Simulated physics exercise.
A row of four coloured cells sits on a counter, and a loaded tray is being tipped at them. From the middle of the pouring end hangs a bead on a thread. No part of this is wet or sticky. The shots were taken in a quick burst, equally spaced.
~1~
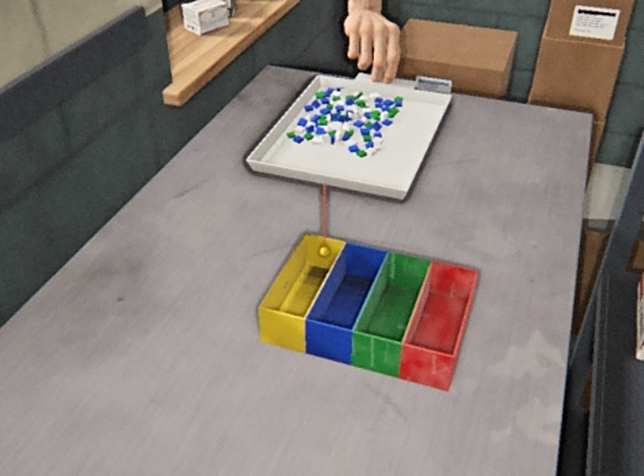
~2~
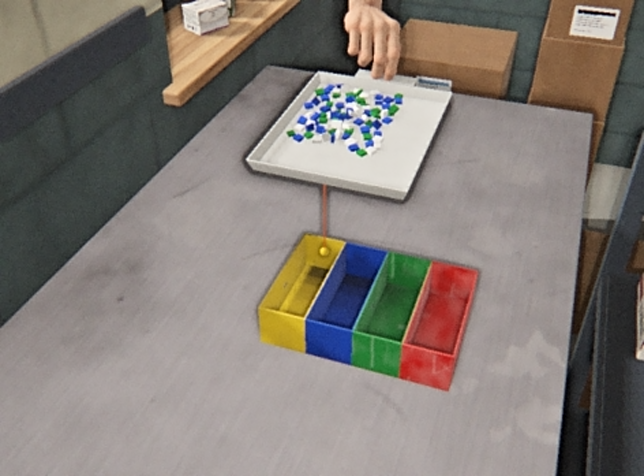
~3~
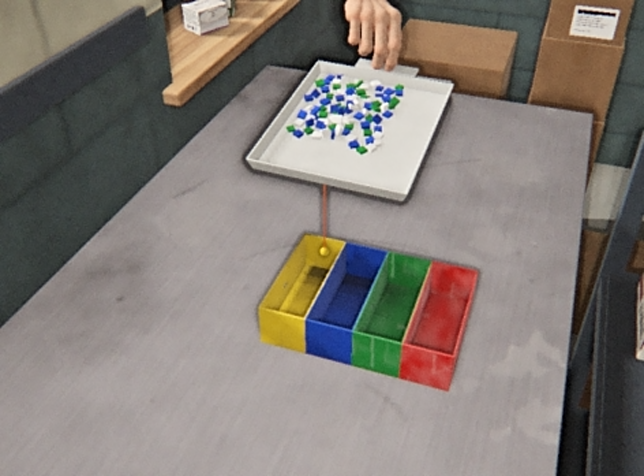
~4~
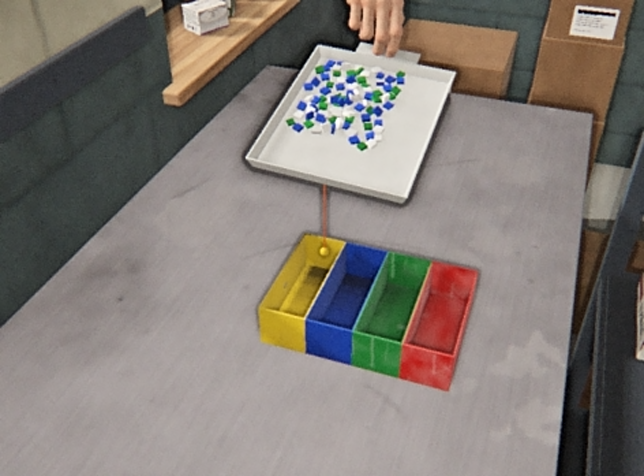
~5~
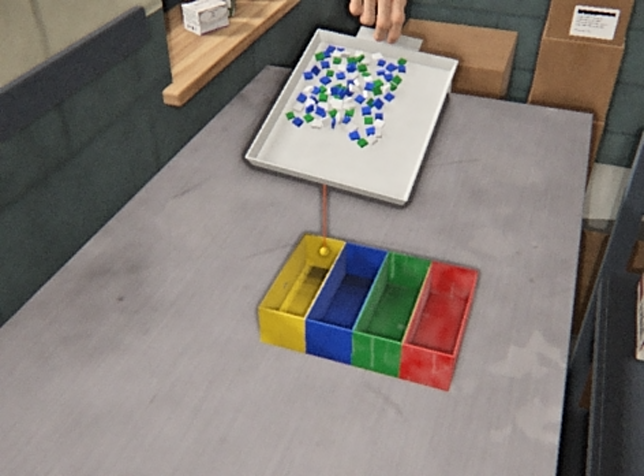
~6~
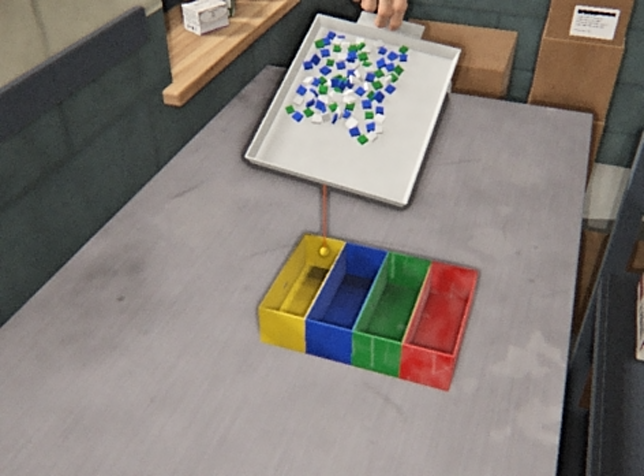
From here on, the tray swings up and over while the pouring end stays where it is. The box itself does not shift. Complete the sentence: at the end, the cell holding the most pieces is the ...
... Green cell.
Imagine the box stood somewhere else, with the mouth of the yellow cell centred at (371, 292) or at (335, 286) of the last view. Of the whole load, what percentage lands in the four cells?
Estimates in order: 80 percent, 100 percent.
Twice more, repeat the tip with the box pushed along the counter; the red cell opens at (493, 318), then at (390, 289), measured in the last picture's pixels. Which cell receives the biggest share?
Try 1 - the blue cell. Try 2 - the cell in red.
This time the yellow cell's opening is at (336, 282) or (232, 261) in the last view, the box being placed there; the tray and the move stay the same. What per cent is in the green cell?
Close to 10 in a hundred first, close to 10 in a hundred second.
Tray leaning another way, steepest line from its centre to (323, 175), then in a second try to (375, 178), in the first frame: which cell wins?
At the first place the yellow one, at the second the cell in green.
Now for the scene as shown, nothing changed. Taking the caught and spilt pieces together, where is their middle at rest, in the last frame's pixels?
I'd place the middle at about (378, 329).
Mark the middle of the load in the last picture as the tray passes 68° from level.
The load is centred near (362, 185).
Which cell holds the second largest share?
Ranked number two: Blue.
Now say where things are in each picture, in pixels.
In the first picture, corners of the pouring end (253, 159) and (403, 187), level; middle of the load (342, 118), mosaic tiles; bead on its thread (325, 252); yellow cell (282, 327); blue cell (329, 339); green cell (377, 351); red cell (426, 364).
In the second picture, corners of the pouring end (253, 158) and (403, 188), level; middle of the load (342, 116).
In the third picture, corners of the pouring end (252, 157) and (403, 190), tipped barely, lowest at the right corner; middle of the load (342, 109).
In the fourth picture, corners of the pouring end (252, 156) and (403, 193), tipped a little, lowest at the right corner; middle of the load (343, 100).
In the fifth picture, corners of the pouring end (252, 155) and (403, 196), tipped clearly, lowest at the right corner; middle of the load (343, 90).
In the sixth picture, corners of the pouring end (252, 154) and (403, 199), tipped clearly, lowest at the right corner; middle of the load (343, 81); yellow cell (282, 327); blue cell (329, 339); green cell (377, 351); red cell (426, 364).
Just after the last frame, tray tipped steeply; the larger part on the tray; about a tenth falling or outside the box.
A moment on, tray tipped past a quarter turn; just a few on the tray; roughly half in the green cell; roughly a quarter in the blue cell; just a few in the yellow cell; just a few in the red cell; about a tenth falling or outside the box.
Further on, tray tipped past a quarter turn; roughly two thirds in the green cell; roughly a third in the blue cell; about a tenth in the yellow cell; just a few in the red cell; just a few falling or outside the box.
When it is over, tray tipped past a quarter turn; roughly two thirds in the green cell; roughly a third in the blue cell; about a tenth in the yellow cell; just a few in the red cell; just a few outside the box.
